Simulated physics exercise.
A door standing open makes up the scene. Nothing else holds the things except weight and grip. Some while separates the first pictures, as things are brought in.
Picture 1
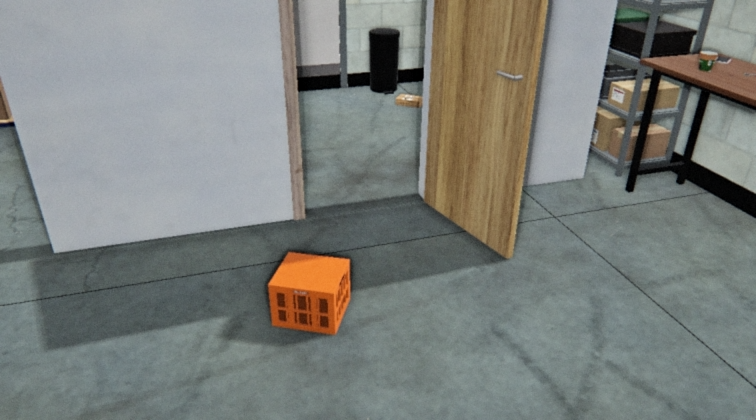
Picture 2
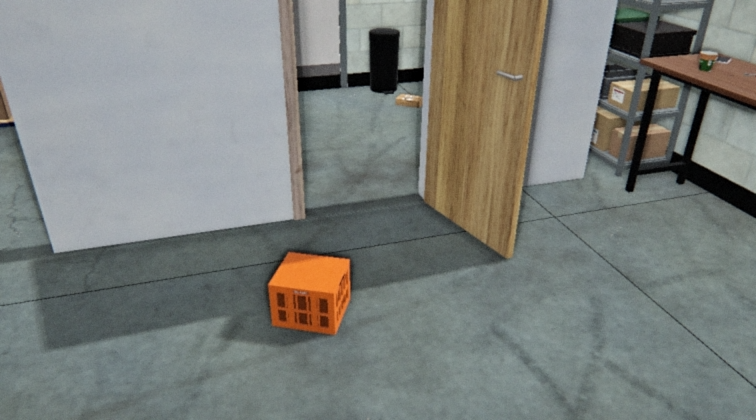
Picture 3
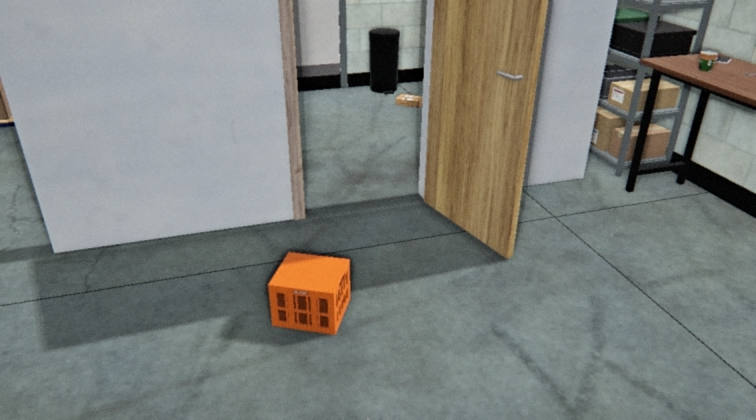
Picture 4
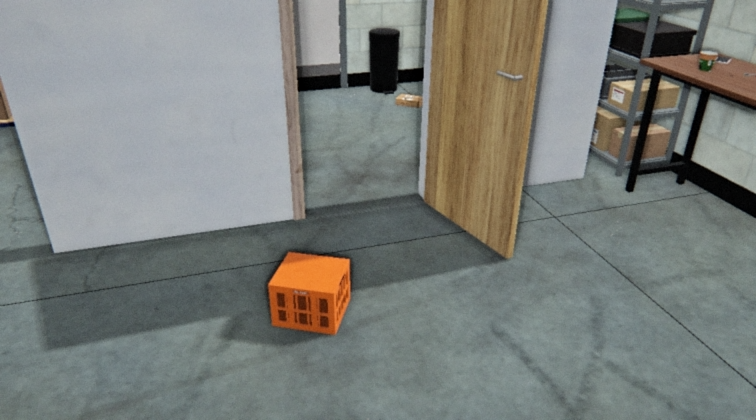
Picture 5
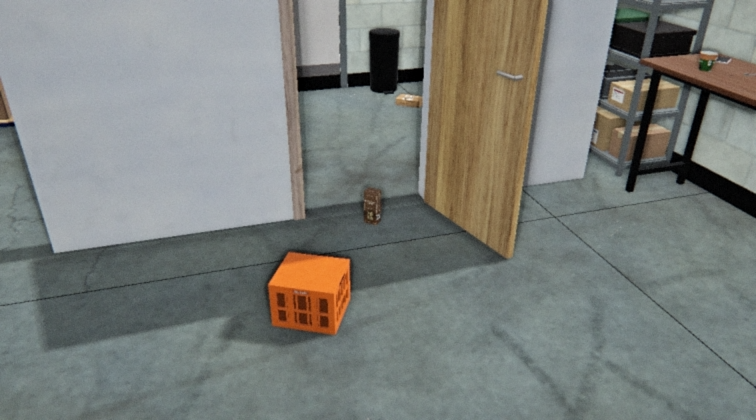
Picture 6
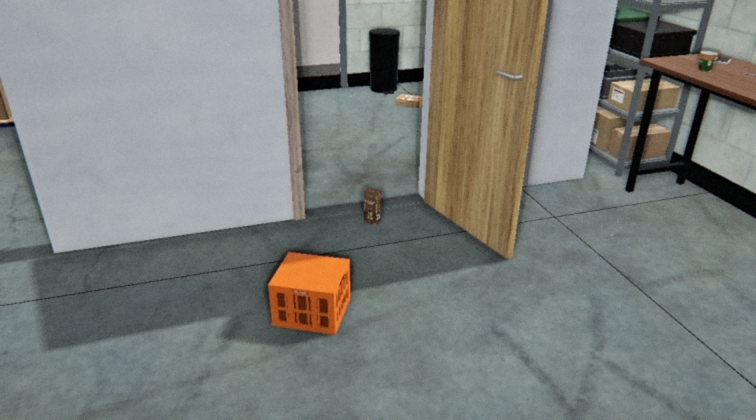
In a room with a gray floor, a wooden door stands wide open and still behind an orange crate, and partway through, a small brown object appears on the floor in the doorway; nothing else visibly moves.
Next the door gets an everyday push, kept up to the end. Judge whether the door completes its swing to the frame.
I expect the push will succeed.
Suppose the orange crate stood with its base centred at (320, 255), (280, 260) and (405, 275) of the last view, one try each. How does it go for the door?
In order, the door swings completely to, swings completely to, swings completely to.
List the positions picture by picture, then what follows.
Door wide open and still; orange crate (311, 292), in the first picture.
Door wide open and still; orange crate (311, 292), in the second picture.
Door wide open and still; orange crate (311, 292), in the third picture.
Door wide open and still; orange crate (311, 292), in the fourth picture.
Door wide open and still; orange crate (311, 292), in the fifth picture.
Door wide open and still; brown carton (372, 206); orange crate (311, 292), in the sixth picture.
Then, 0.70 s past the last view, open by 76°.
Then, 1.20 s past the last view, open by 39°.
Then, 1.50 s past the last view, open by 15°; brown carton displaced about its own width near (364, 200).
Then, 1.70 s past the last view, open by 0°; brown carton displaced well along near (354, 192).
Finally, open by 0°; moved from the start, brown carton; orange crate still in place. Final places as the last picture's camera would see them, brown carton near (350, 189).
